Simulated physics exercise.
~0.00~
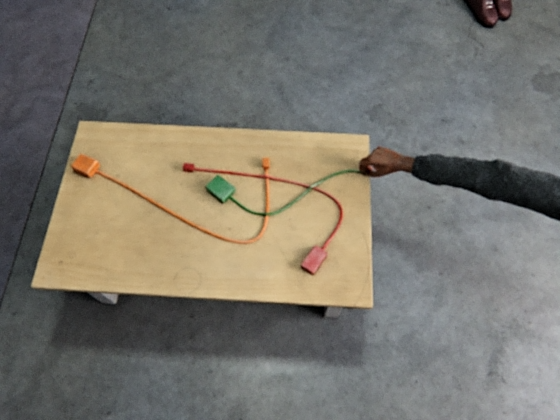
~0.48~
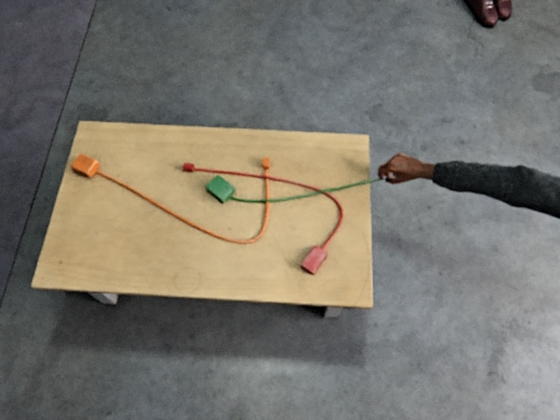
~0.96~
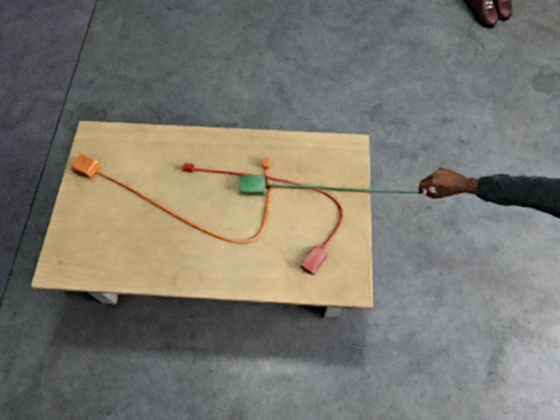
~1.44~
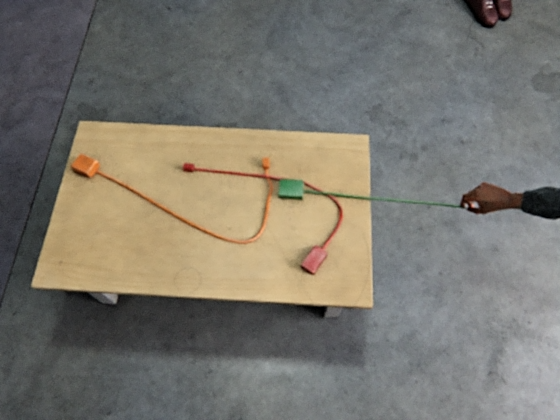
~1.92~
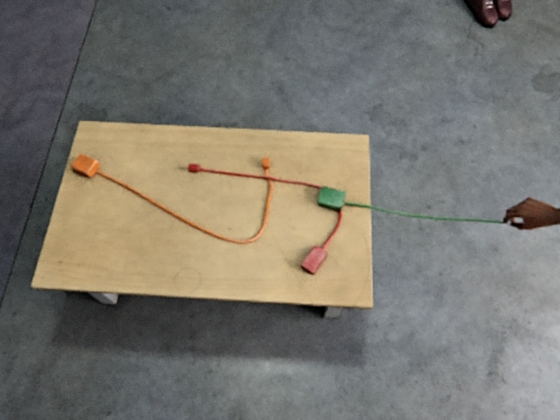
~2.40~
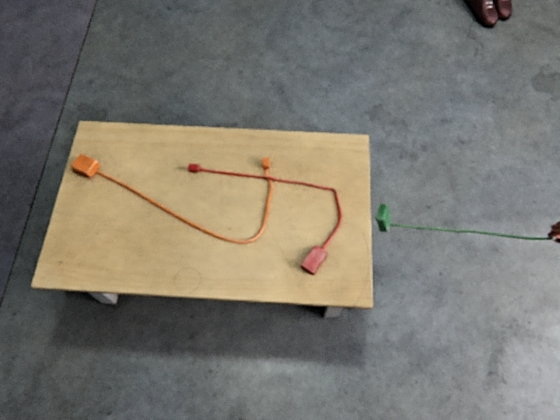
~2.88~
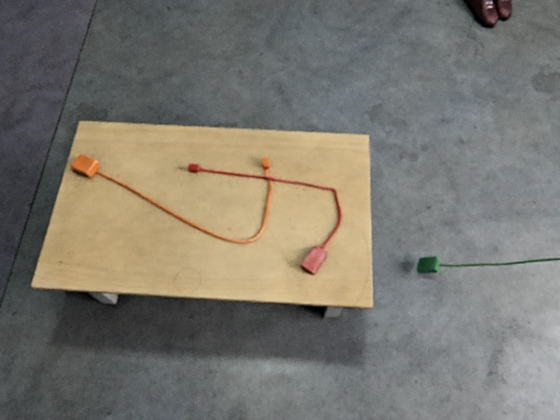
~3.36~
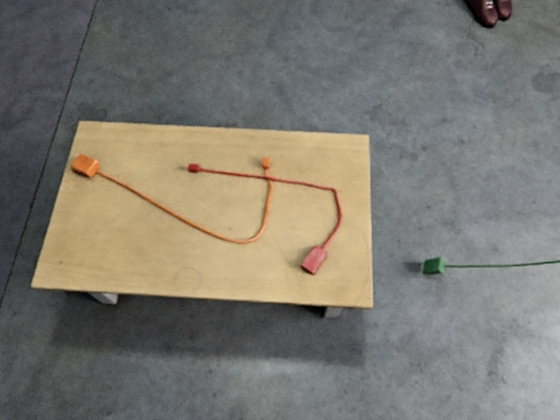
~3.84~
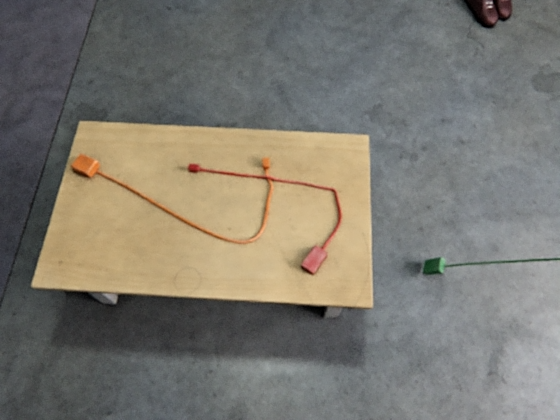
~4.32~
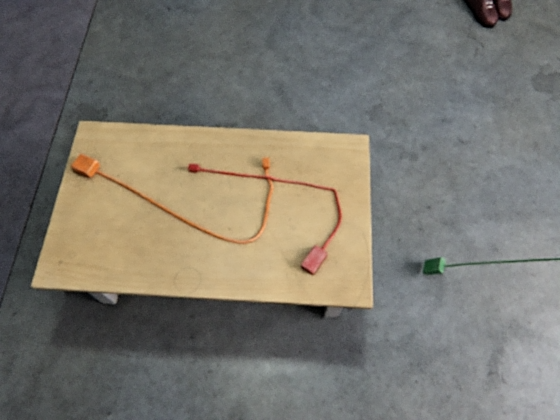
We see orange, red and green cables crossing on a wooden table as a hand pulls the green one to the right, dragging its block over the red cable and off the edge. The green block ends on the floor, while the orange and red cables remain on the table.
